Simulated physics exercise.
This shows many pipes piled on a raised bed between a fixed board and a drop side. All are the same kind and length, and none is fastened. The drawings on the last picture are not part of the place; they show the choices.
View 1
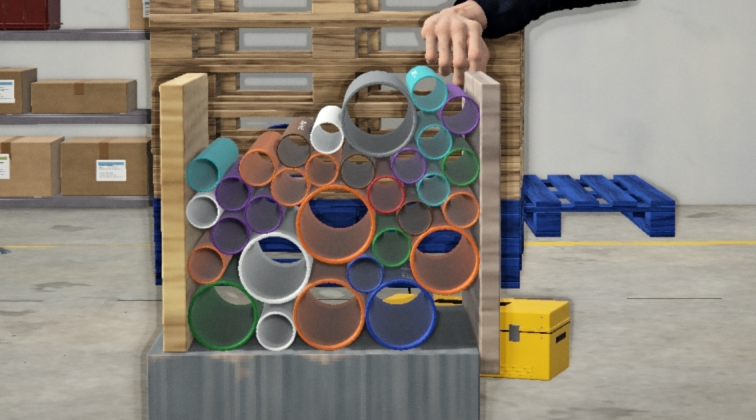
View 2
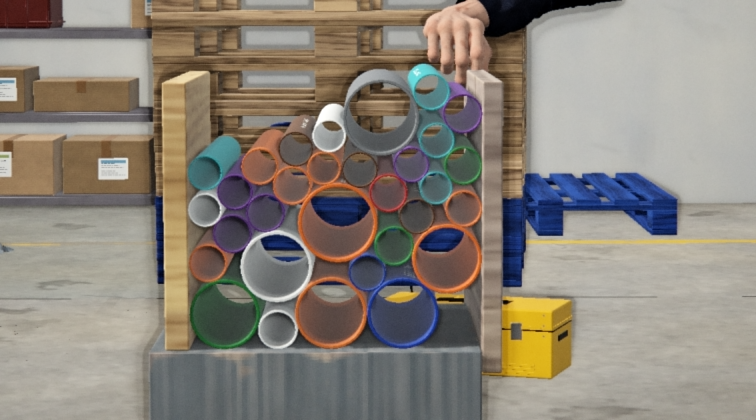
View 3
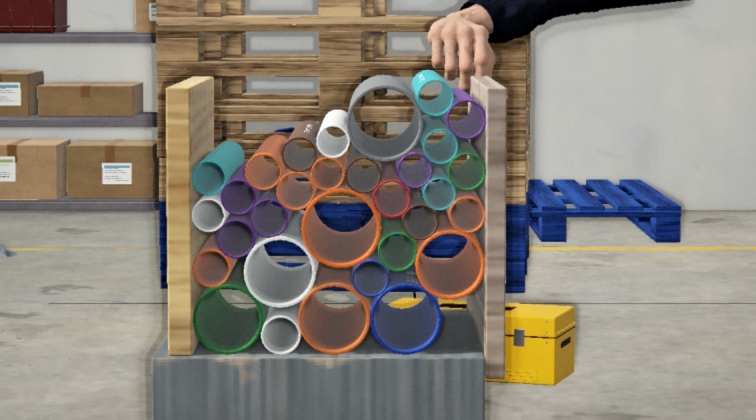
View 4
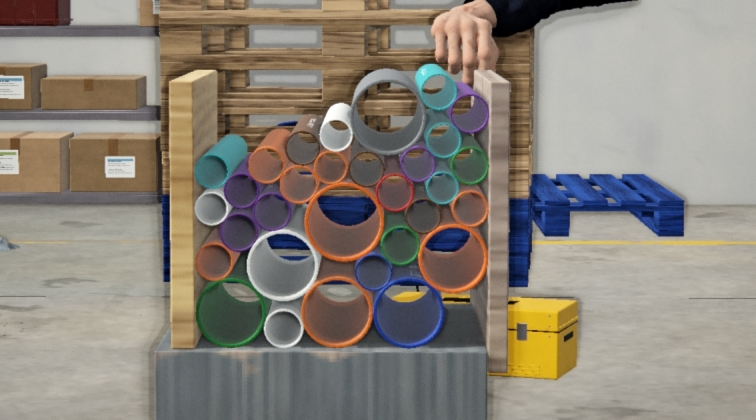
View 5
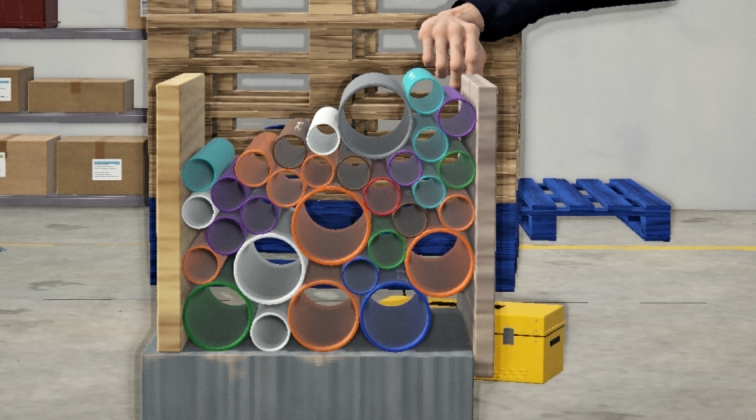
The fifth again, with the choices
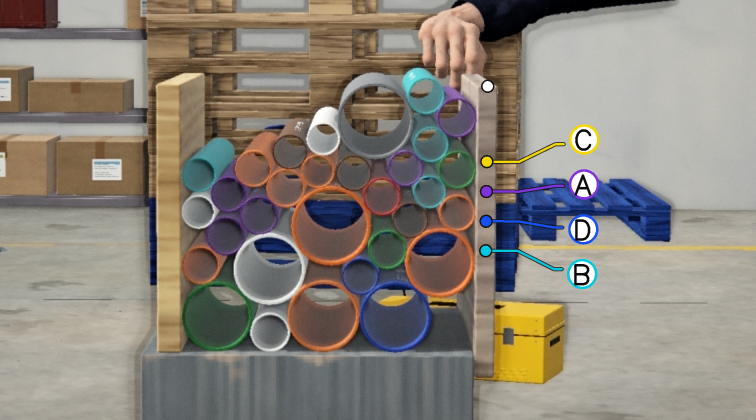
In the video, colourful pipes of various widths sit stacked between two upright side boards on a grey base, with a hand resting at the top of the right board, while the view shifts slightly and the pile shows no clear movement.
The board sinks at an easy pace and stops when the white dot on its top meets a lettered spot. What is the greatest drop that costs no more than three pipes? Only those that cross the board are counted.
At most to A.
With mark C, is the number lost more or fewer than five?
Fewer than five.
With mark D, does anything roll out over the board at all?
At D: Yes.
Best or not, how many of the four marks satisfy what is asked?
The number is two.
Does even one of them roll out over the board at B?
Yes, at B.
On the marked copy, A at (487, 191); B at (486, 251); C at (487, 162); D at (486, 221); the white dot at (488, 86).
With A. Early on, top of the board (476, 139).
Further on, top of the board (476, 191).
At the end, top of the board (476, 191), one out over the board.
As for the rest, B more than three out over the board; C none out over the board; D four out over the board.
